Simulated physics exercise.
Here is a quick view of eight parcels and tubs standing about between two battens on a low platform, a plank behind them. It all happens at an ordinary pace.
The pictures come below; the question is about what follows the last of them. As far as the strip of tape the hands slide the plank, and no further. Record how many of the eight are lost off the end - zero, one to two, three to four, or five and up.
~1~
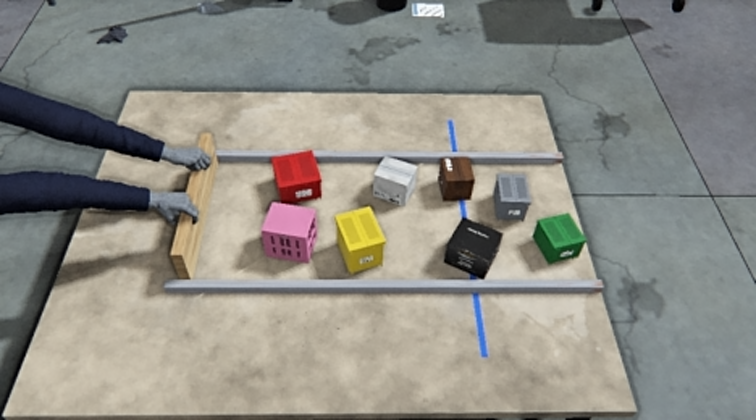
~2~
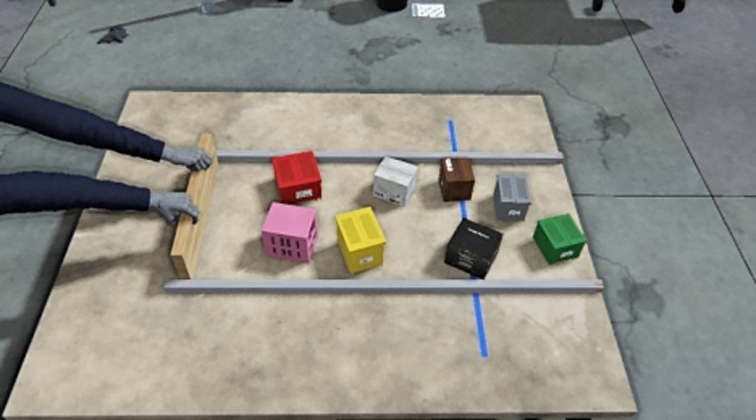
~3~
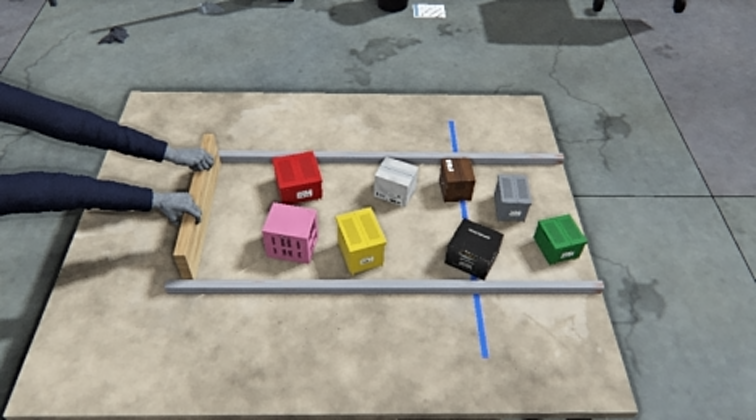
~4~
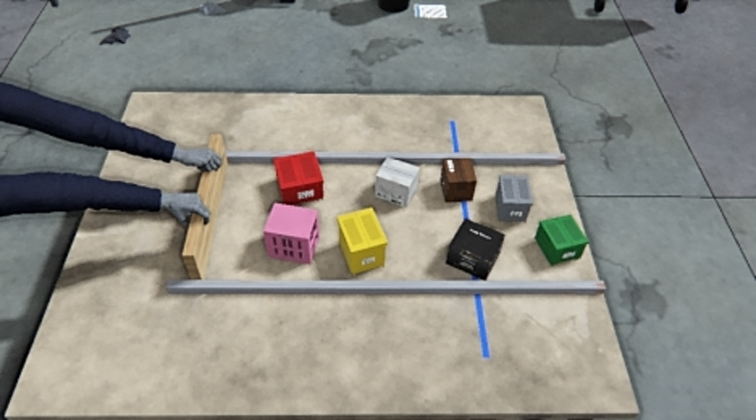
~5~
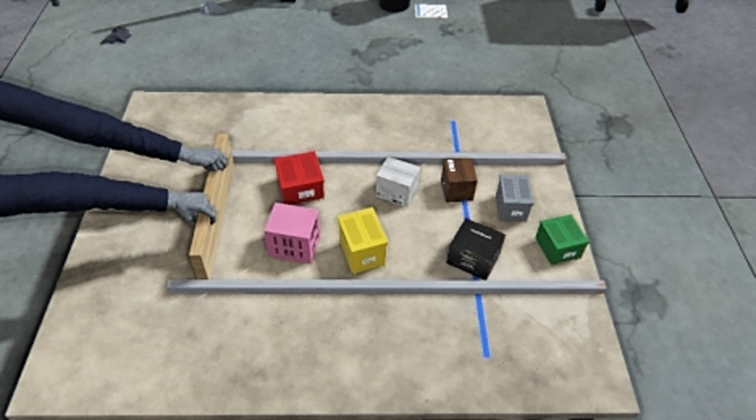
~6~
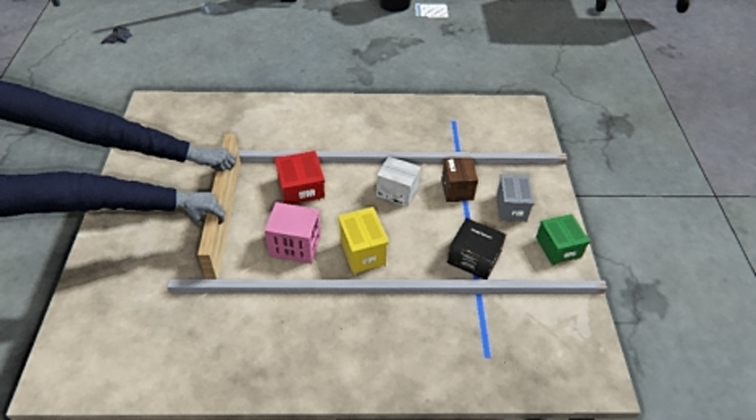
A single one or a pair drops off.
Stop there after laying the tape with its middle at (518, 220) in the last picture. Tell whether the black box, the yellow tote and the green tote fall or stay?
Here's how it goes: The black box ends up down, the yellow tote is still up there, and the green tote ends up down.
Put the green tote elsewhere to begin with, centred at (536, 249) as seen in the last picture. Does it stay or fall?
It goes off the edge.
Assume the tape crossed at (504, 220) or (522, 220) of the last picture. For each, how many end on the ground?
Counts per try: 3 and 3.
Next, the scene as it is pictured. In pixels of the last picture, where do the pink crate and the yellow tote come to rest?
Final pixels, roughly: (495, 231) for the first, (538, 251) for the other.
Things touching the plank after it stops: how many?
It's 2.
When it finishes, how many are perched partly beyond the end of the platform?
1.
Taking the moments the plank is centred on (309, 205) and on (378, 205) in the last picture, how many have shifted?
At the first spot the count is 3, and at the second it is 6.
A little later, none off yet; green tote at rest near (562, 240); grey tote at rest near (514, 198); black box at rest near (476, 249).
Next, none off yet; green tote at rest near (562, 240); grey tote at rest near (514, 198); black box shifted a little near (494, 251).
When it is over, the number that fall off is one or two; down, green tote.
